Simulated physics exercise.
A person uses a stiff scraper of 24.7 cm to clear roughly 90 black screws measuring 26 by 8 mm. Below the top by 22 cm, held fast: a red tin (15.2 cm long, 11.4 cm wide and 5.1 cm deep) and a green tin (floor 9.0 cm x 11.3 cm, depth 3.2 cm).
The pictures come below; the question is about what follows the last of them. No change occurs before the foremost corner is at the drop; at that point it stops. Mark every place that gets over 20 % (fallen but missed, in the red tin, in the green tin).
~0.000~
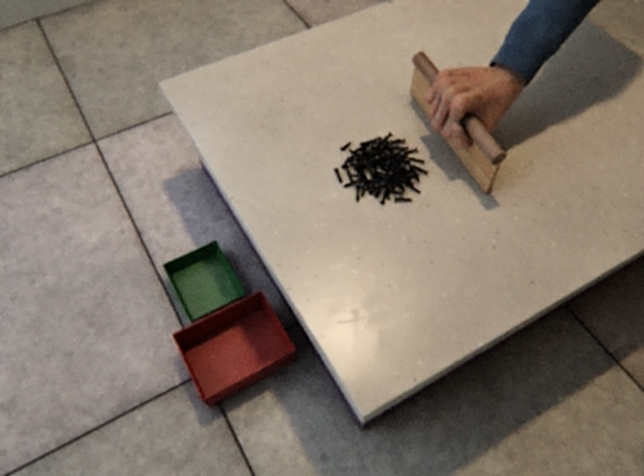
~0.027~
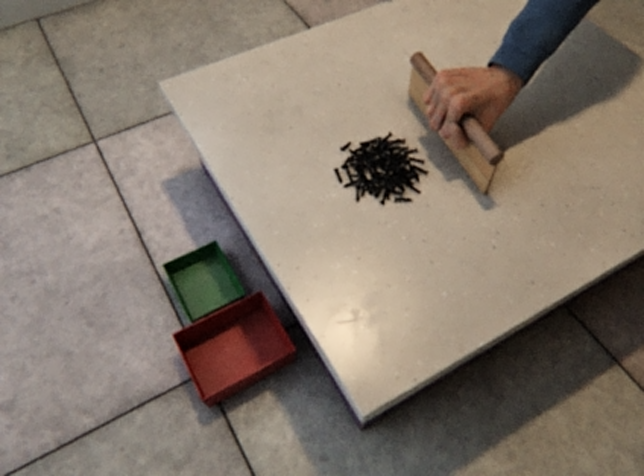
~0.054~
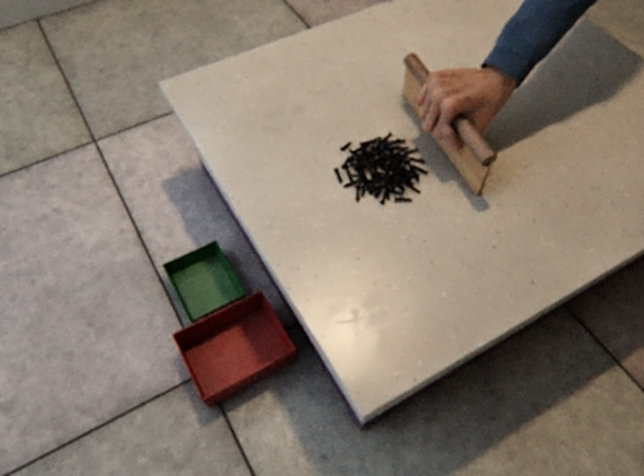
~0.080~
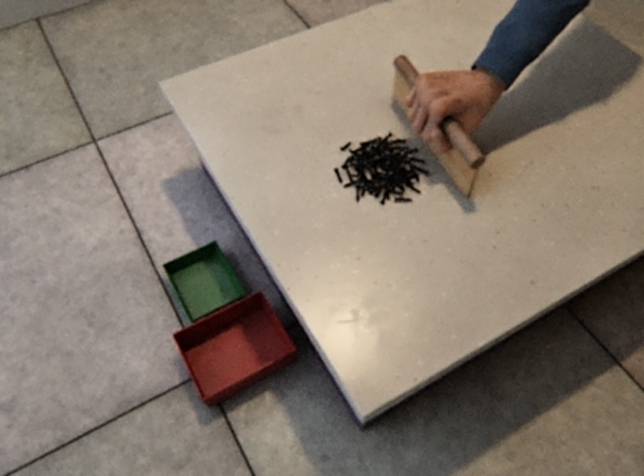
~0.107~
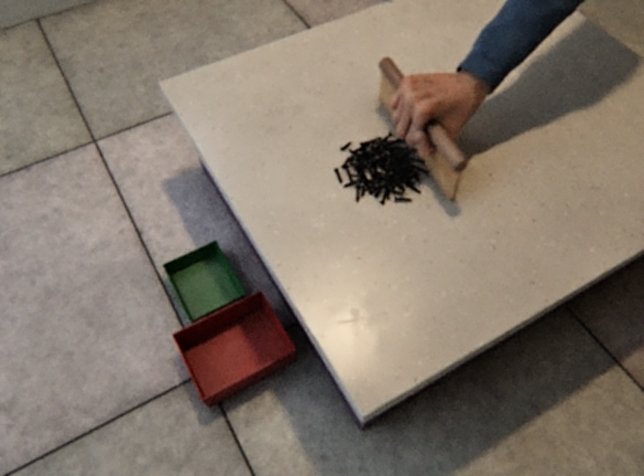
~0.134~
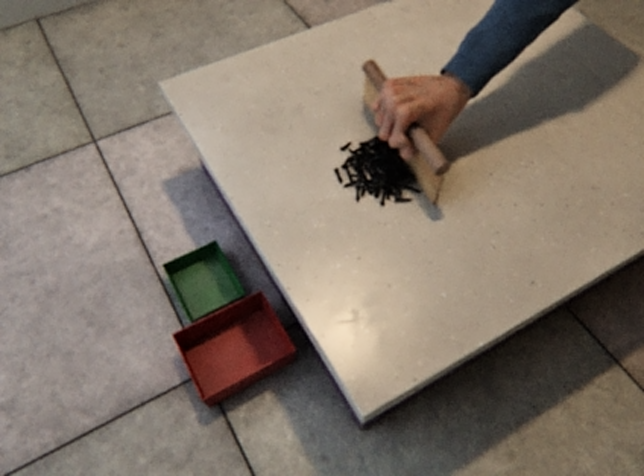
Fallen but missed: Yes; in the red tin: No; in the green tin: No.
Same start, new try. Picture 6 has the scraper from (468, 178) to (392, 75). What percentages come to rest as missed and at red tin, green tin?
Once everything settles, 20 per cent has missed, the red tin has 15 per cent and the green tin has 65 per cent.
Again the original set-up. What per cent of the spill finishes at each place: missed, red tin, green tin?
Final shares - missed 80 percent, red tin 5 percent, green tin 10 percent.
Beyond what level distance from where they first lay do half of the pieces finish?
That comes to roughly 48 cm.
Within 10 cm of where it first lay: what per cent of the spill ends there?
My estimate is near 0 per cent.
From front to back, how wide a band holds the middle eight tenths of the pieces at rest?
Roughly 28 cm from front to back.
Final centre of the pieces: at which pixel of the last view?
Around pixel (122, 310) in the last view.
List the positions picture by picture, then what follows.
In the first picture, scraper from (495, 169) to (417, 68); moved 0.0 cm; 0 pieces shifted; middle of the spill at (383, 165); red tin at (233, 342); green tin at (203, 279).
In the second picture, scraper from (493, 169) to (415, 69); moved 0.4 cm; 0 pieces shifted; middle of the spill at (383, 165).
In the third picture, scraper from (486, 171) to (408, 70); moved 1.5 cm; 0 pieces shifted; middle of the spill at (383, 165).
In the fourth picture, scraper from (475, 173) to (398, 71); moved 3.2 cm; 0 pieces shifted; middle of the spill at (383, 165).
In the fifth picture, scraper from (458, 176) to (384, 74); moved 5.7 cm; 0 pieces shifted; middle of the spill at (383, 165).
In the sixth picture, scraper from (440, 180) to (368, 76); moved 8.5 cm; 38 pieces shifted; middle of the spill at (380, 165); red tin at (233, 342); green tin at (203, 279). Its speed is about 1.01 m/s, heading 16 degrees away from the viewer.
Then, at 0.31 s, scraper 26 cm from its start, spill 16 cm wide; still on top 100 %.
After 0.50 s, scraper 35 cm from its start, spill 23 cm wide; off the edge, not caught 95 %, still on top 5 %.
Then, at 0.65 s, scraper 35 cm from its start, spill 27 cm wide; red tin 10 %, green tin 10 %, off the edge, not caught 80 %.
In the end, at 2.4 s, red tin 5 %, green tin 10 %, fallen but missed 80 %, still on top 0 %.
